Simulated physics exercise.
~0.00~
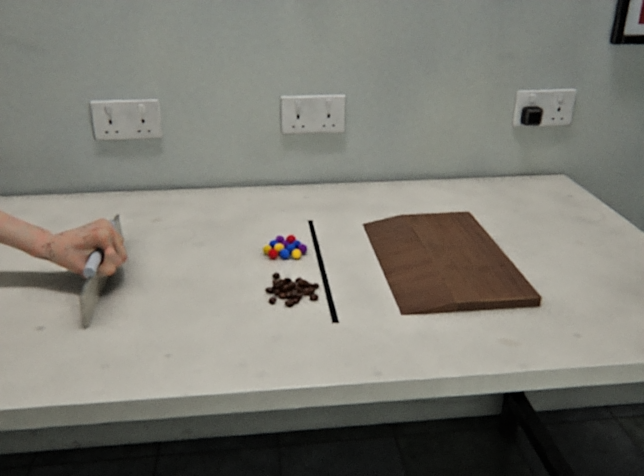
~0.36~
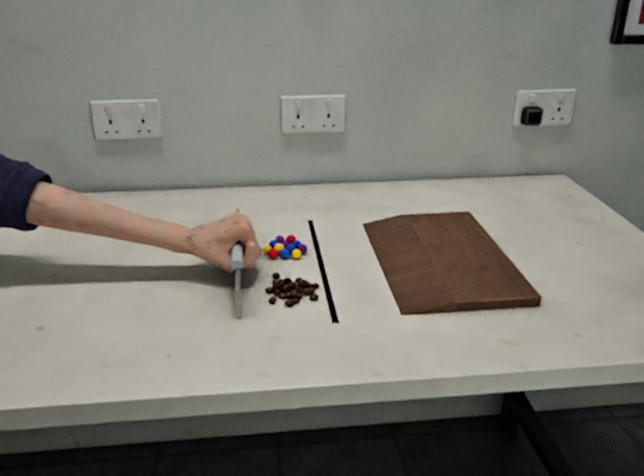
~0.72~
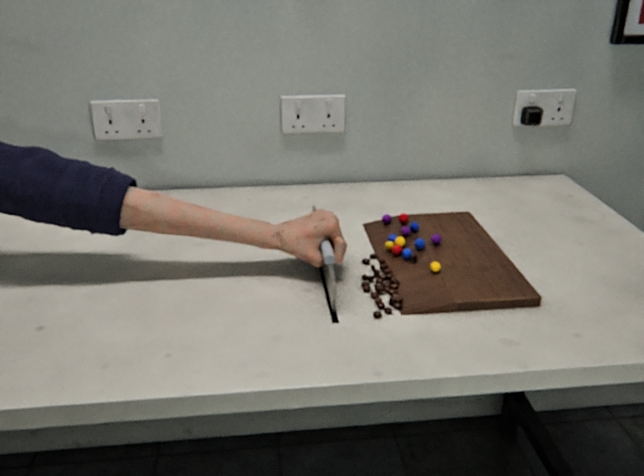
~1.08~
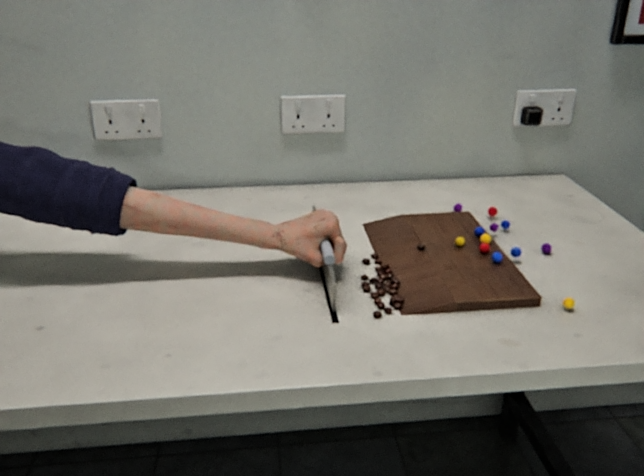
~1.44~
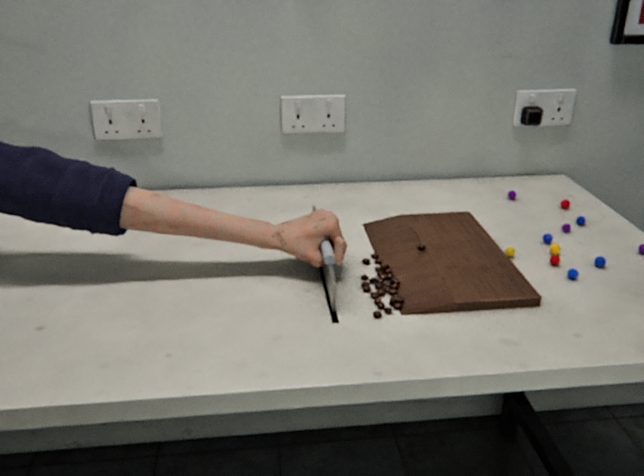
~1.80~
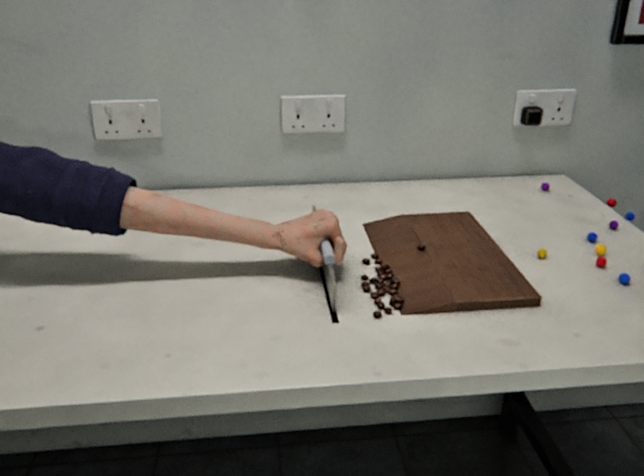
A hand sweeps a scraper right, sending colourful balls over a brown slab while brown pieces lag.
